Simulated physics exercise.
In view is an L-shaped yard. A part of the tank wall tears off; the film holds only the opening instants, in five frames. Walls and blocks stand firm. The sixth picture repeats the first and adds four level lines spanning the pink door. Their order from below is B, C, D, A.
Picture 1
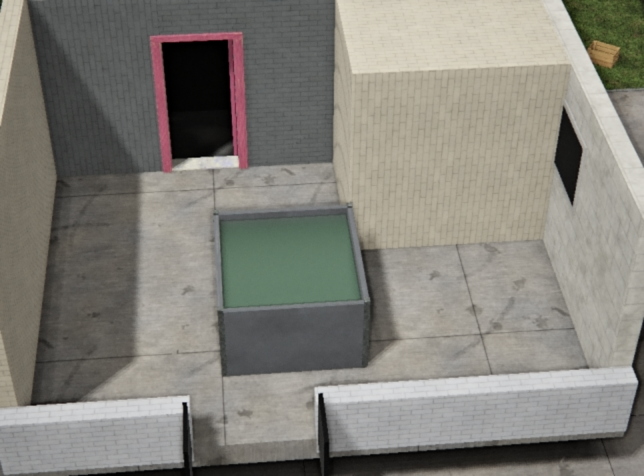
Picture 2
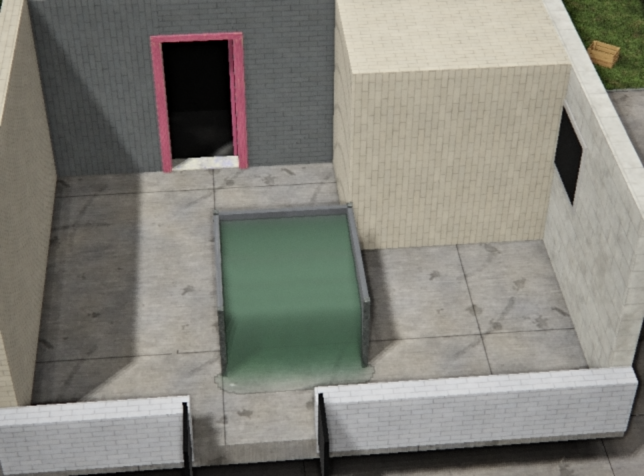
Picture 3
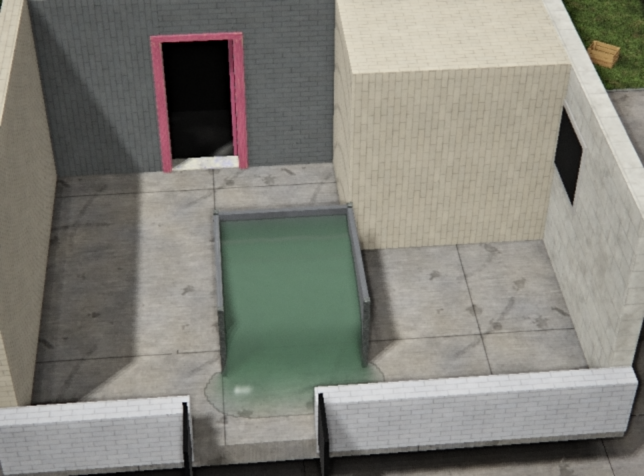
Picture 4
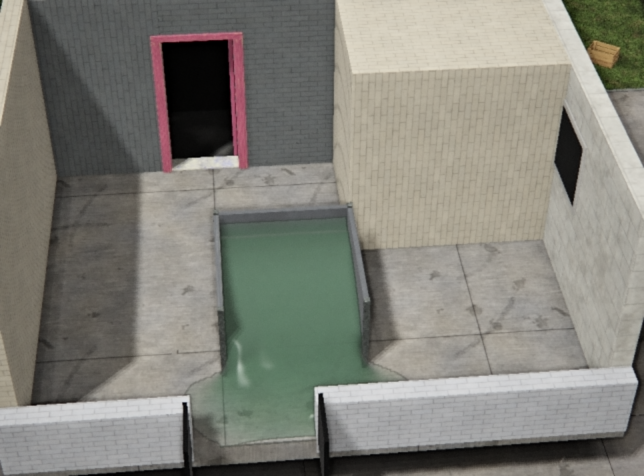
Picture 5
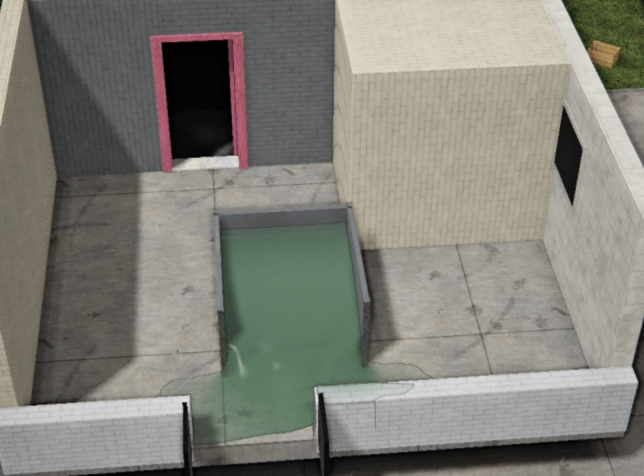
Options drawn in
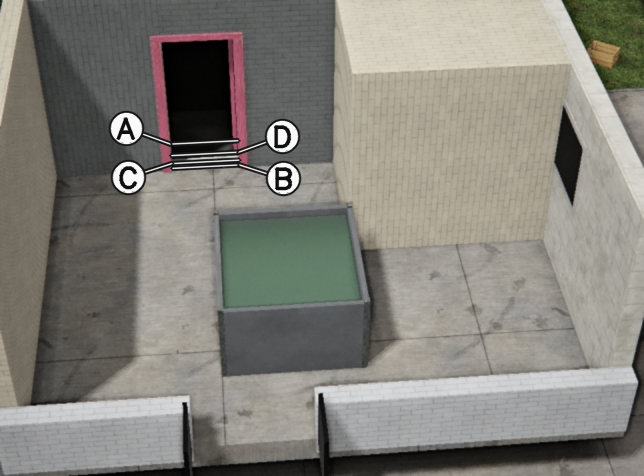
The clip opens on a walled yard with a pink-framed doorway and a grey tank of still green water. The tank's near side is suddenly gone, and water pours forward onto the paving. It then spreads toward the gap in the low white front wall, fanning out sideways along it.
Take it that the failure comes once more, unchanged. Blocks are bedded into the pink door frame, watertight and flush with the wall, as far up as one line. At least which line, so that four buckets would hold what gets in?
Line B.
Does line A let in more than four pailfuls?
No, that is safe.
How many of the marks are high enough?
All of the four.
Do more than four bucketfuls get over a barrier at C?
No, that is safe.
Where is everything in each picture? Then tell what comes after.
Water in the tank at rest, its middle at (288, 261); foot of the pink doorway at (206, 169); open gate at (252, 388).
Water covers 2 % of the ground, its front hidden from here.
Water covers 5 % of the ground, its front hidden from here.
Water covers 9 % of the ground, its front hidden from here.
Water covers 12 % of the ground, its front hidden from here.
On the marked copy, A at (204, 142); B at (206, 166); C at (205, 161); D at (205, 153); from the bottom up B, C, D, A.
With A, nothing gets over.
With B, nothing gets over.
With C, nothing gets over.
With D, nothing gets over.
